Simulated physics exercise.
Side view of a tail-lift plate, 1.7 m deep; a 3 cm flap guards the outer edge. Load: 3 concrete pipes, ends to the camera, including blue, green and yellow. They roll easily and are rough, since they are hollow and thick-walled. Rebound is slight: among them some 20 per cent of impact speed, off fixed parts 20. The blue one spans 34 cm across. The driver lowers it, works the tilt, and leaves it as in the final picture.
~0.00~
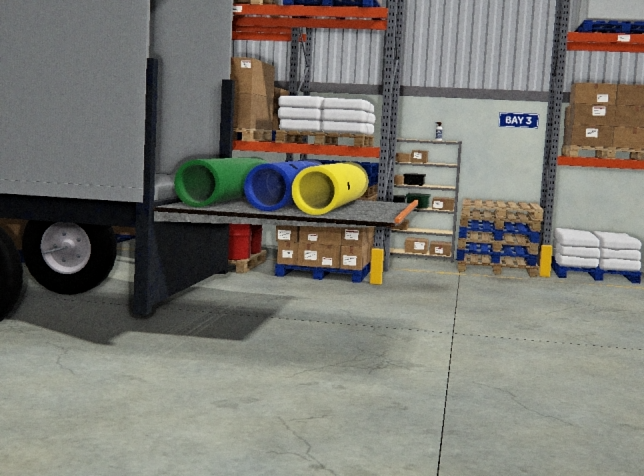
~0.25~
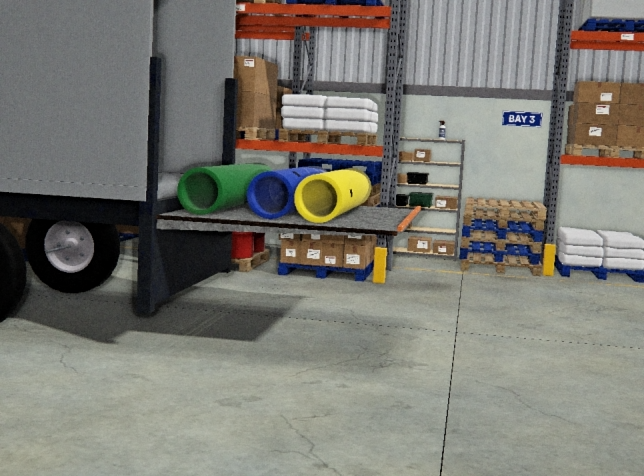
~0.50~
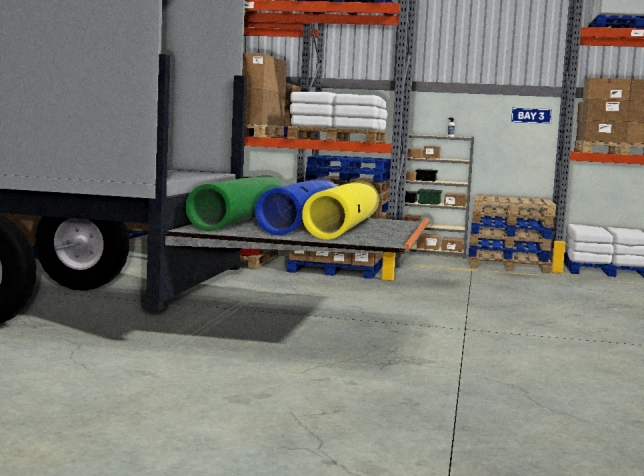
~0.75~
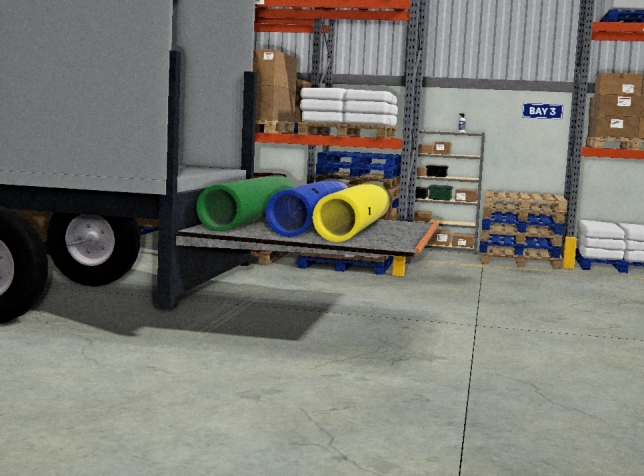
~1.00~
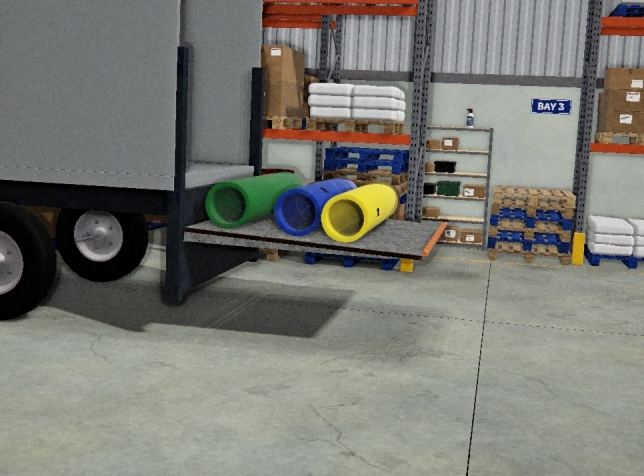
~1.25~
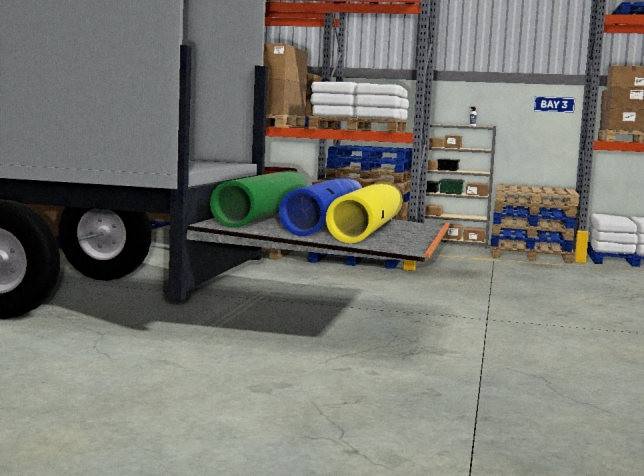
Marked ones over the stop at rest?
Blue: No, green: No, yellow: No.
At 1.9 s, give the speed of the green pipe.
Speed: Approx. 0.2 m/s.
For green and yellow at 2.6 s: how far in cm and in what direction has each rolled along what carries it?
Rightward shift: Green 30 cm, yellow 30 cm.
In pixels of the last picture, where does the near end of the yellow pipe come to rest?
You'll find it at roughly (420, 226) in the final picture.
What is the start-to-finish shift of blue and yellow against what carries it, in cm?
Net displacement for blue is 50, for yellow it is 50.
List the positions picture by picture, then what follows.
Blue at (266, 188), green at (198, 183), yellow at (316, 191); plate level; stop at (397, 221); 3 of the 3 make up the bottom layer on the plate, in the first picture.
Blue at (269, 196), green at (200, 191), yellow at (318, 199); plate level, in the second picture.
Blue at (277, 212), green at (209, 207), yellow at (326, 215); plate level, in the third picture.
Blue at (288, 214), green at (220, 208), yellow at (337, 218); plate tilted 1°; stop at (417, 251), in the fourth picture.
Blue at (296, 213), green at (228, 205), yellow at (345, 218); plate tilted 3°, in the fifth picture.
Blue at (301, 213), green at (233, 204), yellow at (350, 219); plate tilted 3°; stop at (427, 255), in the sixth picture.
After 1.9 s, blue is on the plate, 80 cm from the stop, rolling right; green is on the plate, 135 cm from the stop, rolling right; yellow is on the plate, 45 cm from the stop, rolling right; 0 gone from the plate.
After 2.6 s, blue is on the plate, 60 cm from the stop, rolling right; green is on the plate, 110 cm from the stop, rolling right; yellow is on the plate, 25 cm from the stop, rolling right; 0 gone from the plate.
At rest (3.5 s), blue is on the plate, 40 cm from the stop; green is on the plate, 75 cm from the stop; yellow is on the plate, 5 cm from the stop; 0 gone from the plate.
